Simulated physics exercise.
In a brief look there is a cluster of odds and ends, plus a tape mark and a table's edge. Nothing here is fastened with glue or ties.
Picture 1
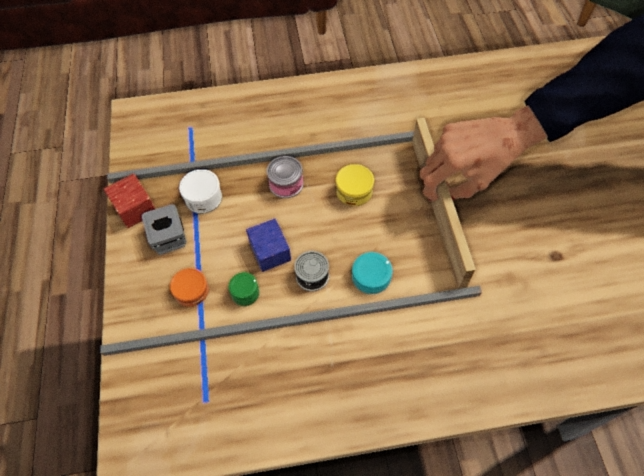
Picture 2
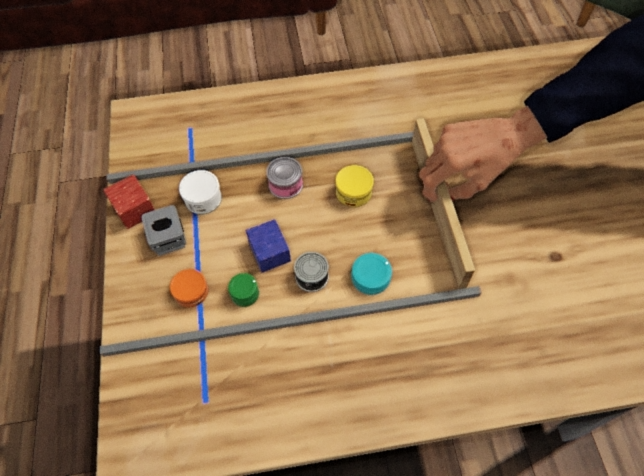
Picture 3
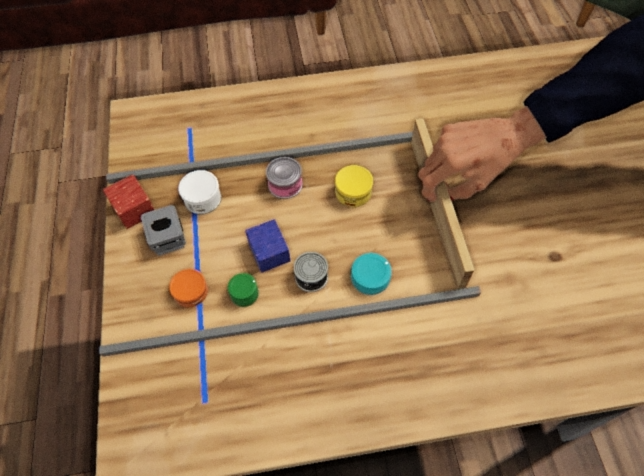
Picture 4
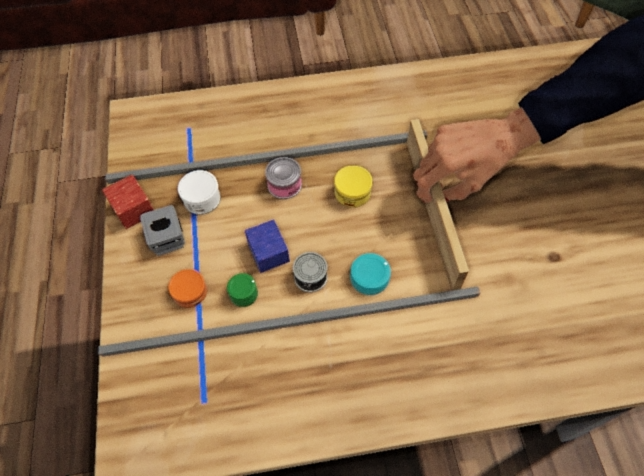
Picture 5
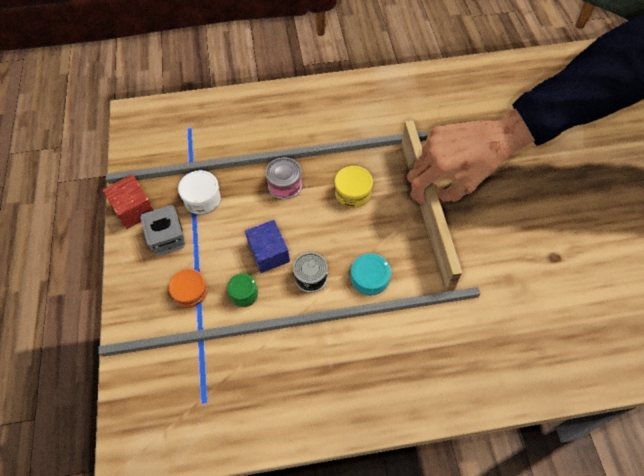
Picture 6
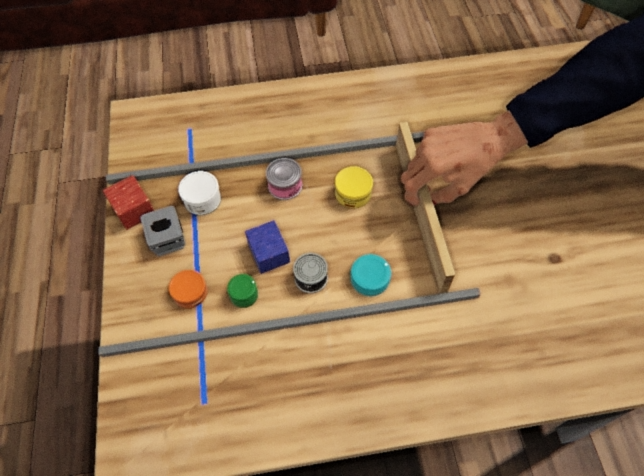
At the start, a hand holds a wooden board upright at the right of a tabletop, between two grey rails, with small blocks, tubs and tins spread to its left around a blue tape line. The hand then slides the board slightly left toward the yellow and turquoise pieces, while the objects stay still.
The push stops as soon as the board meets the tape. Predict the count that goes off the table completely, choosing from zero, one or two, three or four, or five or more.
Over the end go not a single one.
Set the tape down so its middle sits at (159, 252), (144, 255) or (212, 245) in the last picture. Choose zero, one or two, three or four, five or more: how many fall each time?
Place by place, the answers come out as 1 or 2; at least five; no fall at all.
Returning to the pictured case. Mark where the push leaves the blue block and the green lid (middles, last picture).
Final positions - blue block around (179, 255), green lid around (143, 324).
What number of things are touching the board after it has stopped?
Count recorded: 4.
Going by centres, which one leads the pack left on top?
The red block ends nearest.
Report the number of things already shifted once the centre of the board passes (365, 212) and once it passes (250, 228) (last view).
At the first point the count is 2, at the second it's 8.
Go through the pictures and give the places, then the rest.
Red block (131, 201); grey case (165, 230); orange tub (190, 288); board (440, 199); tape (197, 246), in the first picture.
Grey case (165, 231); black tin (312, 272), in the second picture.
Orange tub (189, 288); yellow tub (354, 187), in the third picture.
Red block (129, 202); white pot (200, 193), in the fourth picture.
Grey case (164, 231); turquoise lid (370, 274), in the fifth picture.
Red block (130, 203); grey case (164, 232); orange tub (188, 289); board (422, 204); tape (196, 247), in the sixth picture.
Soon after, none off yet; red block at rest near (130, 203); grey case at rest near (164, 232); orange tub at rest near (188, 289).
Then, none off yet; red block at rest near (130, 203); grey case at rest near (164, 232); orange tub at rest near (179, 288).
At rest, the number that fall off is zero.
